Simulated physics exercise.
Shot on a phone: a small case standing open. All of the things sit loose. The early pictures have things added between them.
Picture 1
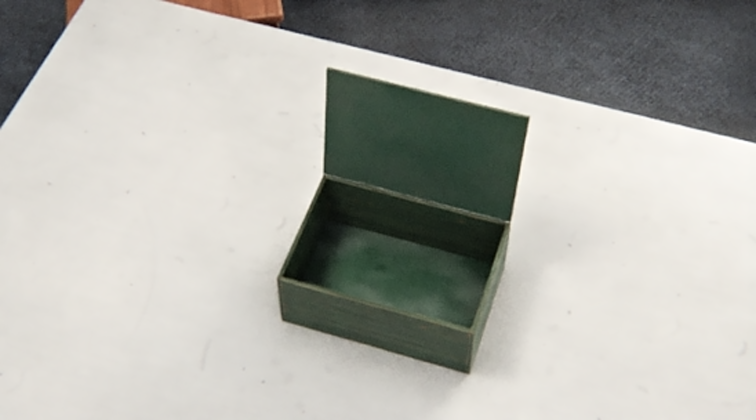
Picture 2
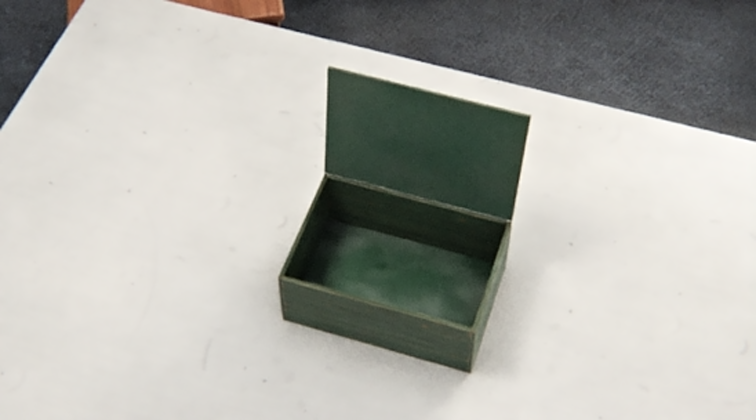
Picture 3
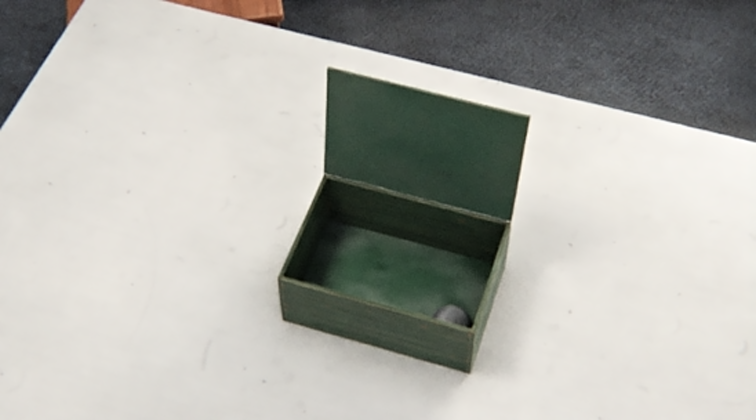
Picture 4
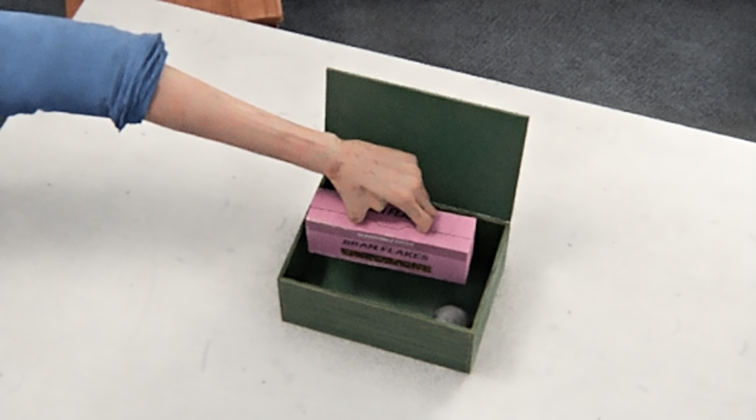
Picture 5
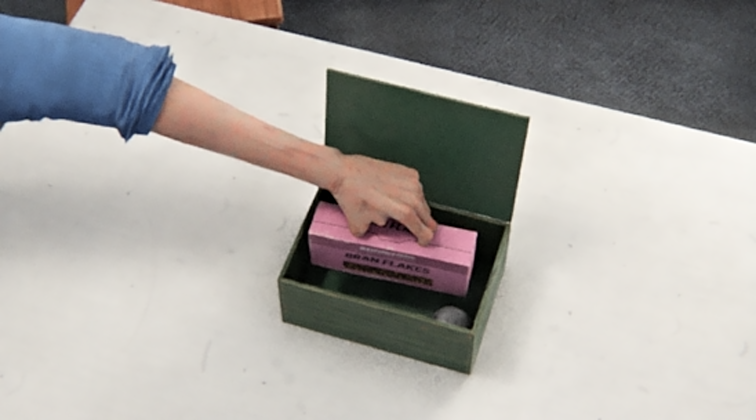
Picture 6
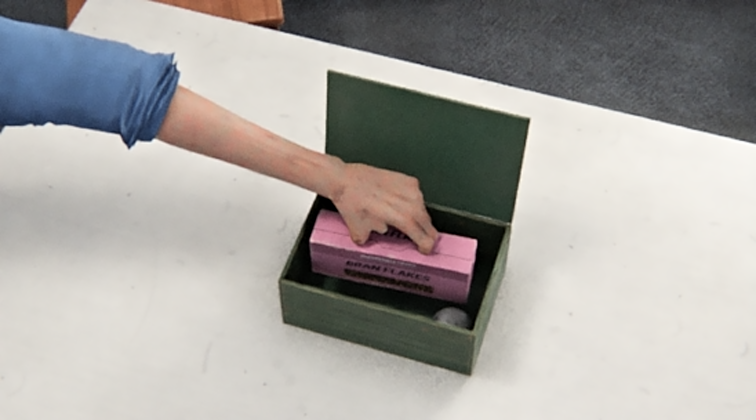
At first, an open green box with its lid raised stands empty on a white table, and then a small grey object appears in its front right corner. A hand in a blue sleeve, reaching from the left, lowers a pink bran flakes carton into the box behind the grey object and keeps holding it.
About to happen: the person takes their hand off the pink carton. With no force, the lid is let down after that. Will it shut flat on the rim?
The lid is going to go down completely.
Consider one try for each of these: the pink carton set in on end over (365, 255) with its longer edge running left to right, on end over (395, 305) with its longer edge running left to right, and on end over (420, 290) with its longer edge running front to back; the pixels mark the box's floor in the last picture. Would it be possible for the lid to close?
In the first case the lid stays propped open; in the second it stays propped open; in the third it stays propped open.
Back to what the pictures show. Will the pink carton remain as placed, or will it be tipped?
Well, it stays just as set.
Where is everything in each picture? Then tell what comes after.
In the first picture, the last thing is not in view yet.
In the second picture, the last thing is not in view yet.
In the third picture, the last thing is not in view yet.
The fourth picture shows on its way; pink carton (391, 235).
The fifth picture shows on its way; pink carton (393, 249).
The sixth picture shows put in, still held; pink carton (393, 256).
Then, 1.20 s on from there, lid starting down; pink carton shifted a little near (398, 277); grey ball shifted a little.
Then, 1.70 s on from there, lid 46° above the rim; pink carton shifted a little near (398, 277); grey ball shifted a little.
In the end, lid shut; moved from the start, pink carton; grey ball unmoved. At the end, from the last picture's camera, pink carton near (398, 277).
